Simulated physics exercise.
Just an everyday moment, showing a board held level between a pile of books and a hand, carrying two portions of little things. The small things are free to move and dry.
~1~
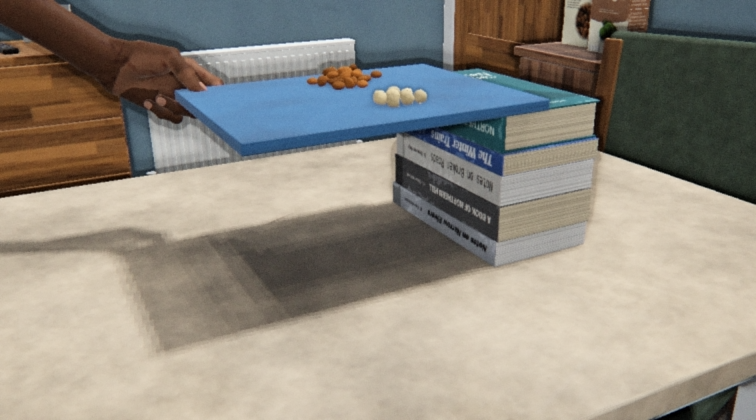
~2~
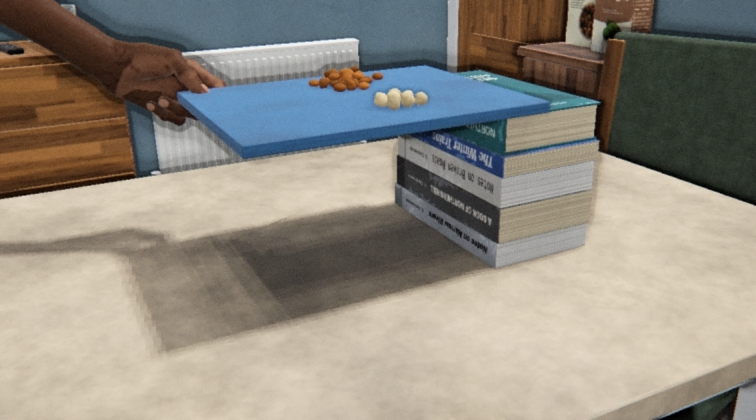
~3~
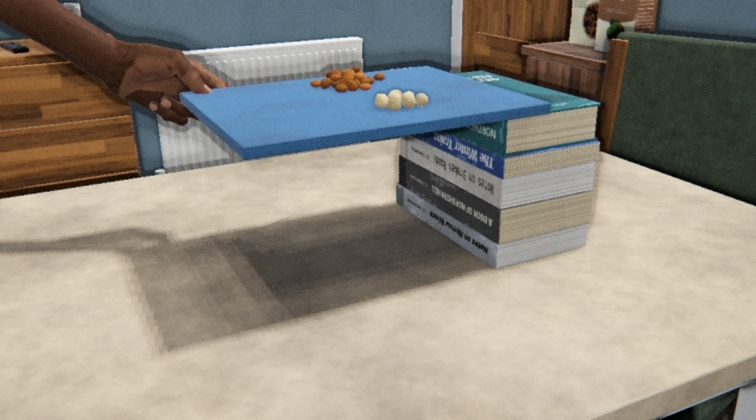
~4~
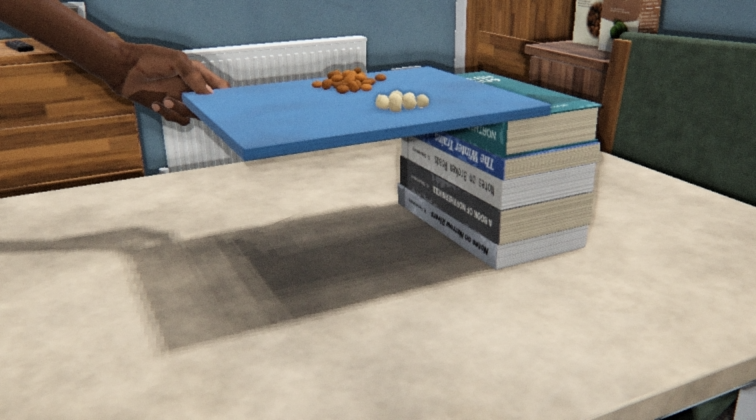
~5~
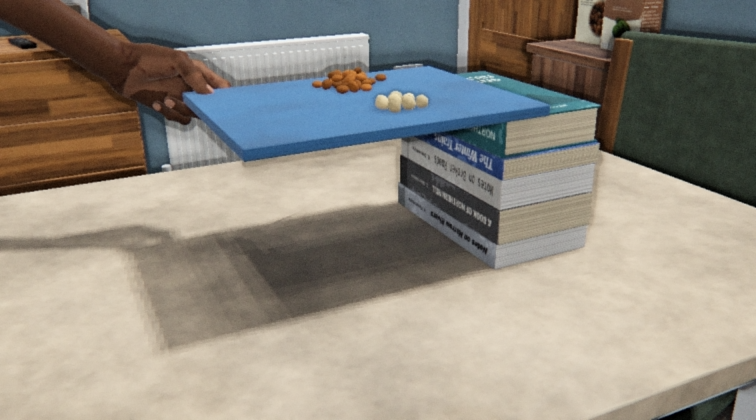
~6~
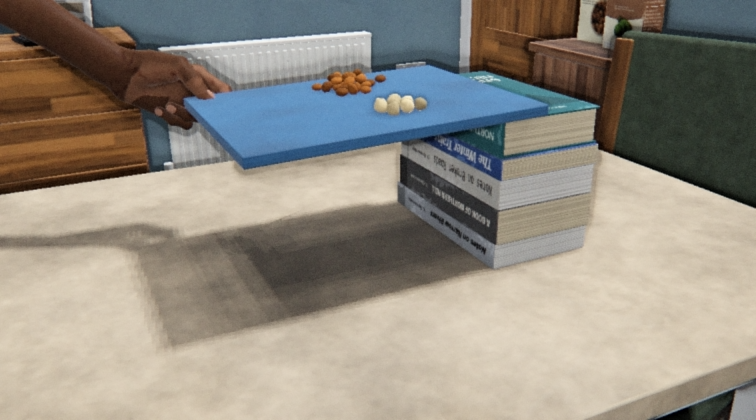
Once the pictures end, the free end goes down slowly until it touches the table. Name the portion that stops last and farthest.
Foreground group.
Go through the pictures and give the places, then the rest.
Held end of the board at (249, 146), level; book pile at (488, 106), tall, over half the board's length; near portion at (393, 96), a few macadamia nuts; far portion at (341, 80), some bits of cat kibble, in the first picture.
Held end of the board at (250, 148), level; far portion at (342, 82), in the second picture.
Held end of the board at (251, 149), level; near portion at (395, 100), in the third picture.
Held end of the board at (252, 151), level; far portion at (345, 83), in the fourth picture.
Held end of the board at (251, 151), level; near portion at (395, 101), in the fifth picture.
Held end of the board at (251, 159), down by 1°; book pile at (491, 109); near portion at (394, 104), not moving; far portion at (345, 85), not moving, in the sixth picture.
Then, 0.50 s past the last view, board sloping at 16°; near portion all still on the board; far portion all still on the board.
Then, 1.04 s past the last view, board sloping at 34°; near portion mostly less than half a board's length out; far portion nearly all still on the board.
Then, 1.67 s past the last view, board resting at 39°; near portion mostly less than half a board's length out; far portion mostly at the foot of the board.
Finally, board resting at 39°; near portion mostly less than half a board's length out; far portion mostly at the foot of the board; the near portion has gone farther.
